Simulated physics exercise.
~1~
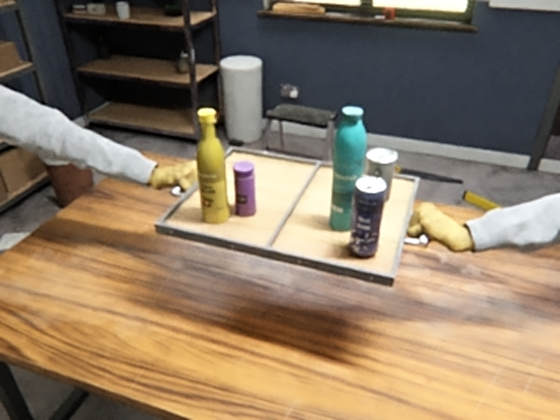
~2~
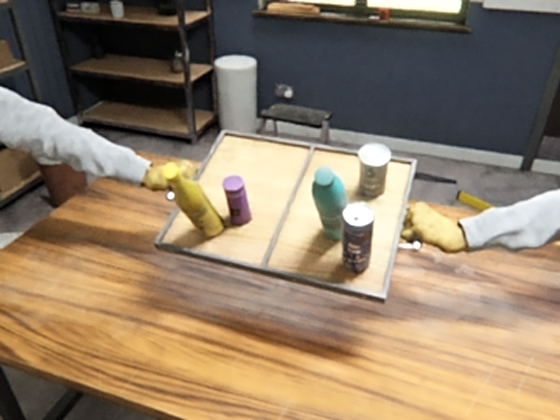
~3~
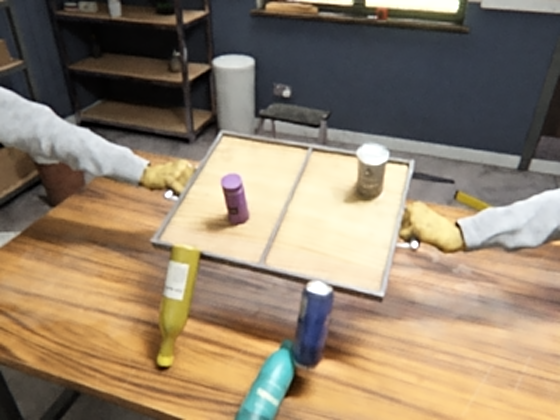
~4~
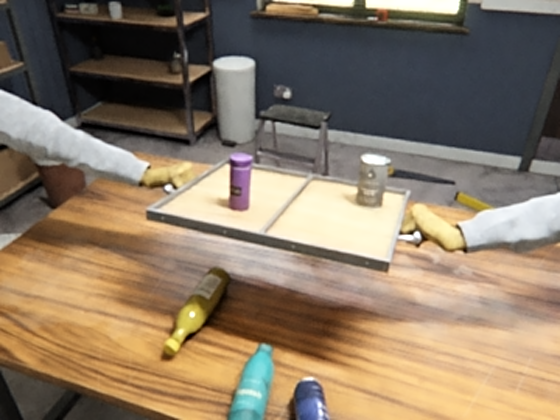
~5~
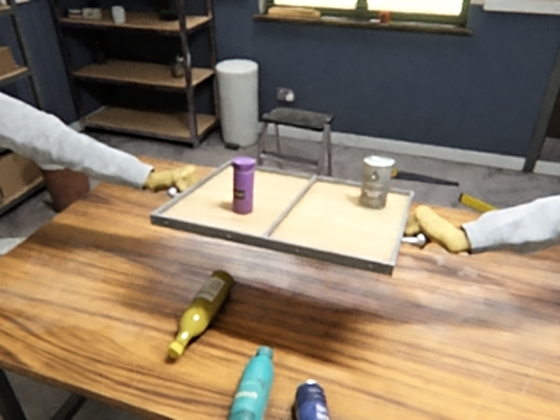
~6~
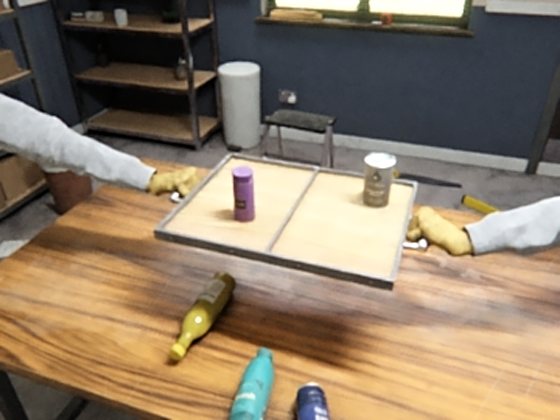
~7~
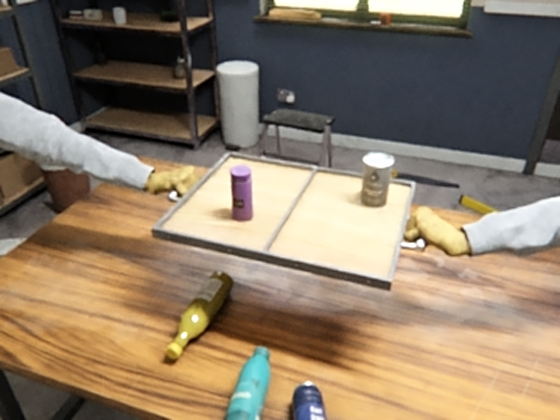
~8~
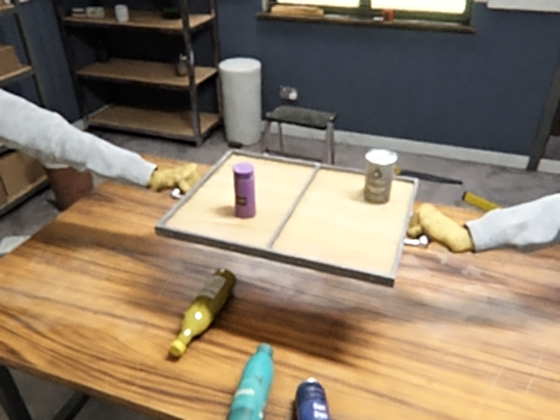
Tray in gloved hands tipping toward the viewer, spilling two bottles and a blue can onto the table, then levelling with two containers aboard.
